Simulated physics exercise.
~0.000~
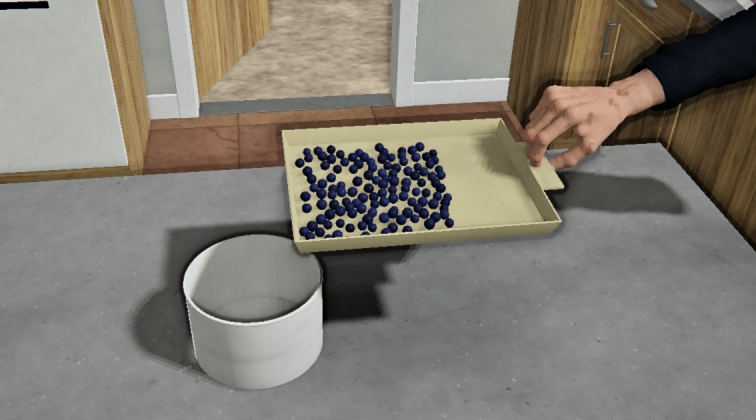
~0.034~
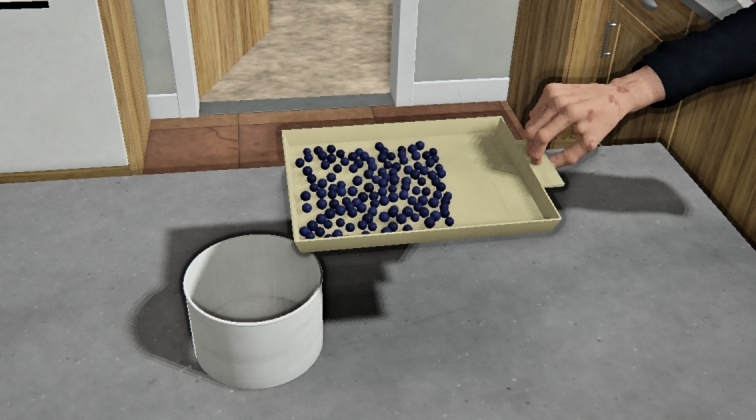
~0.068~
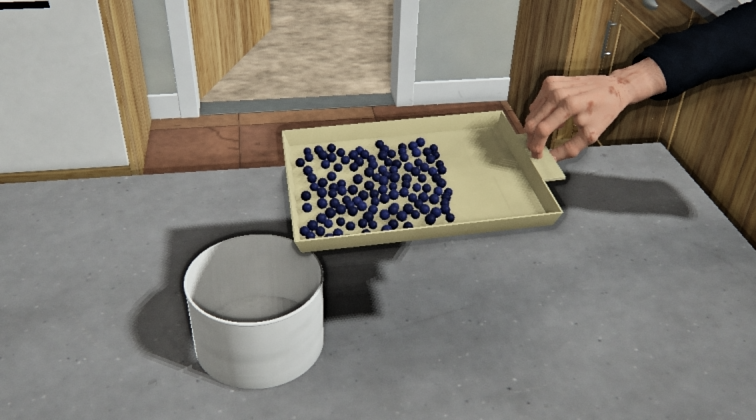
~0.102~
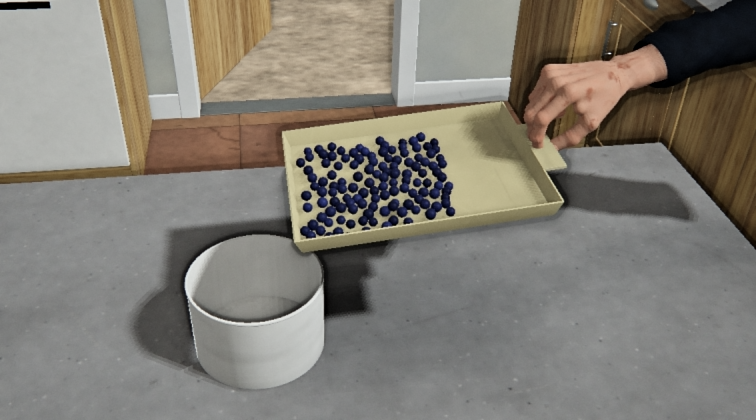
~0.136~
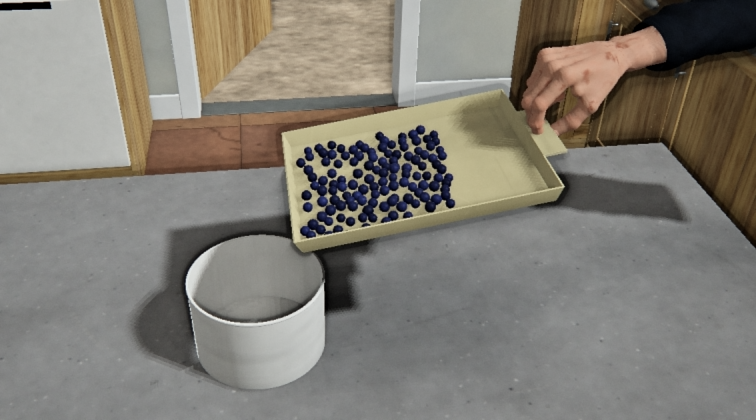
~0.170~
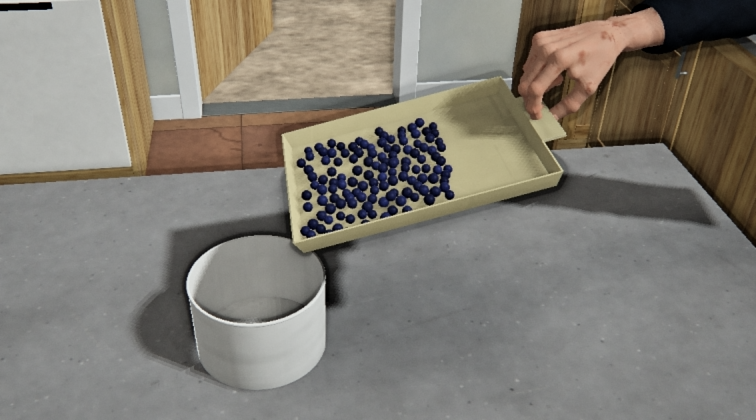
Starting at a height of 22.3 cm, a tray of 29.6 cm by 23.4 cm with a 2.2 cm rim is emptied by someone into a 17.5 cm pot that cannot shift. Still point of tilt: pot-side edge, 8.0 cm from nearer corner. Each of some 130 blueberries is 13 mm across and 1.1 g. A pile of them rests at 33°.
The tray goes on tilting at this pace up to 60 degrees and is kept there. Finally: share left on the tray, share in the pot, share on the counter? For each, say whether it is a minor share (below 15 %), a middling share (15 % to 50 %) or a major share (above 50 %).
I expect this. Left on the tray - a major share. Pot - a minor share. Counter - a minor share.
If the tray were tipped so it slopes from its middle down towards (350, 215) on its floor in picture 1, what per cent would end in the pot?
Roughly 5 per cent.
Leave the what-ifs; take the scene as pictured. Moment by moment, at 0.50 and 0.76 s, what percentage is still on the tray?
About 100, 95.
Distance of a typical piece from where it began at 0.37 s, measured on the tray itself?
It has moved some 2 cm from its start.
Then, at 0.37 s, tilt 38 degrees; the tray holds 100 %, the pot 0 %.
After 0.50 s, tilt 53 degrees; the tray holds 100 %, the pot 0 %.
After 0.76 s, tilt 60 degrees; the tray holds 95 %, the pot 0 %.
In the end, at 1.7 s, tray 90 %, pot 5 %, counter 5 %.
